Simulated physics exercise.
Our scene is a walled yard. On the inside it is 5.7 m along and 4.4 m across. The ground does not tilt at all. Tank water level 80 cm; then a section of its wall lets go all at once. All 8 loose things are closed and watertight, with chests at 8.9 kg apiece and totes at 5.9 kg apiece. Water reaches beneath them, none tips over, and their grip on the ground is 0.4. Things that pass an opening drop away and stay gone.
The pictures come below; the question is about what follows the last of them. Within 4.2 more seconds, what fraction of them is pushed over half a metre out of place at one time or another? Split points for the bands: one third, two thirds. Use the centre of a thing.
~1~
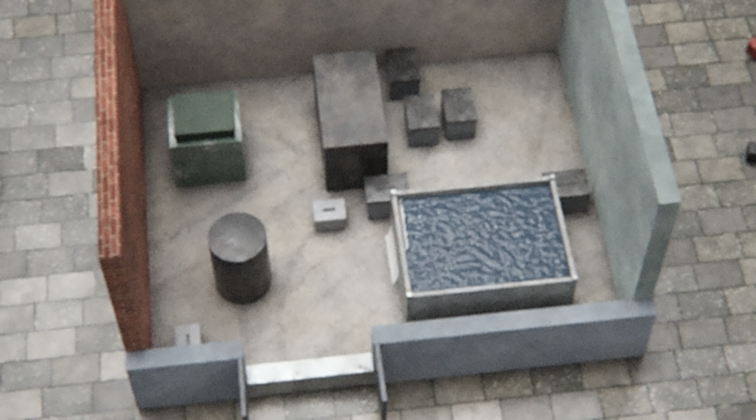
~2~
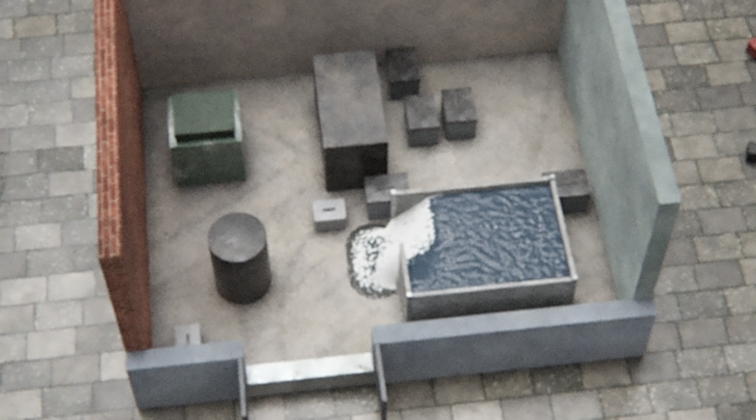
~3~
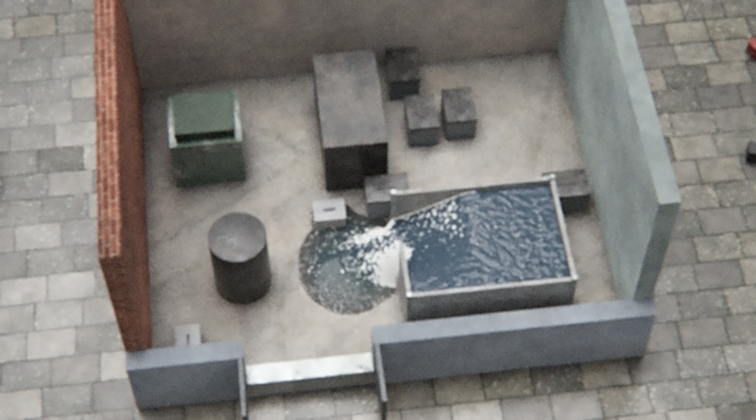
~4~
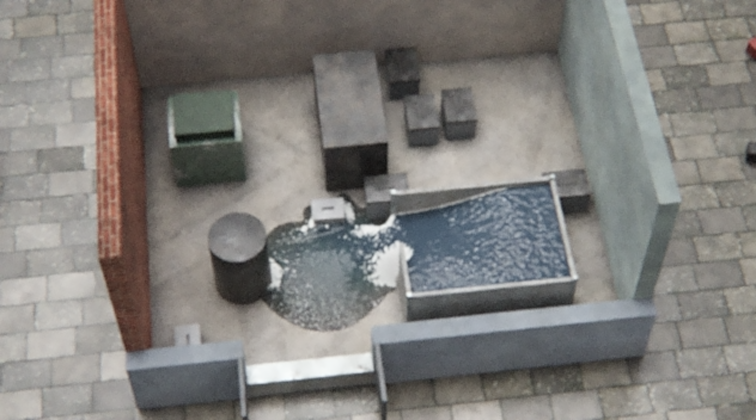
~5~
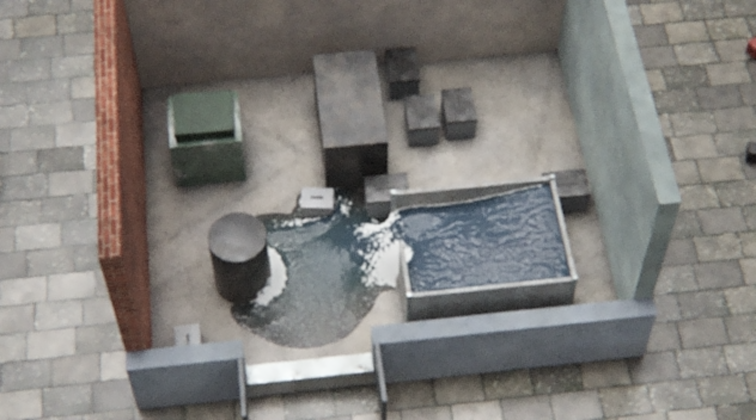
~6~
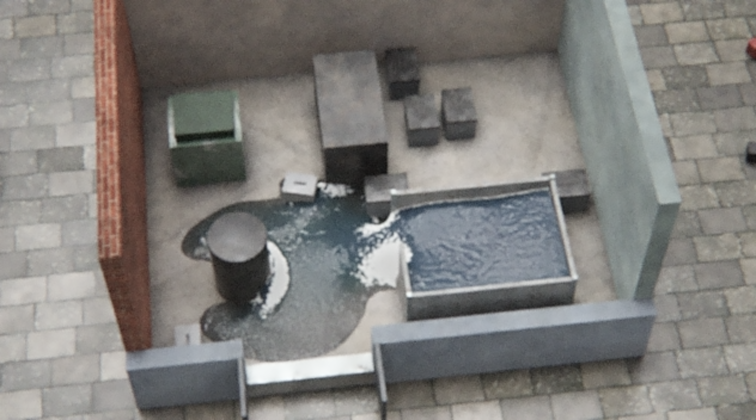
My call: One third to two thirds.
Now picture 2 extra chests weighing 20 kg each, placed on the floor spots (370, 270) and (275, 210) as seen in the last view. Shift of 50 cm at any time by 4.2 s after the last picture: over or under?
Listed in order, the answers are beyond half a metre followed by beyond half a metre.
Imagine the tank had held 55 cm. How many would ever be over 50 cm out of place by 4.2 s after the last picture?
Then 2 of them.
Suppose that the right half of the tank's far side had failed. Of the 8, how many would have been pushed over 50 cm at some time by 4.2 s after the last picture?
In that case the number is 6.
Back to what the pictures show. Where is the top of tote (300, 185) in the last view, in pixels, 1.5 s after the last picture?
Around (305, 72).
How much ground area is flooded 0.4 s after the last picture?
The covered patch comes to about 9.5 m2.
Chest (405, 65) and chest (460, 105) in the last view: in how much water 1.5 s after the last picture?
First about 0 cm, second about 0 cm.
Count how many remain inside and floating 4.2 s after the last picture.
Answer: 2.
Then, 0.4 s after the last picture 1 of 8 are over 50 cm from their spots; 0 afloat.
Then, 1.5 s after the last picture 2 of 8 are over 50 cm from their spots; 0 afloat.
Then, 2.8 s after the last picture 2 of 8 are over 50 cm from their spots; 1 afloat.
Then, 4.2 s after the last picture 3 of 8 are over 50 cm from their spots, and 3 have been at some point; 2 afloat.
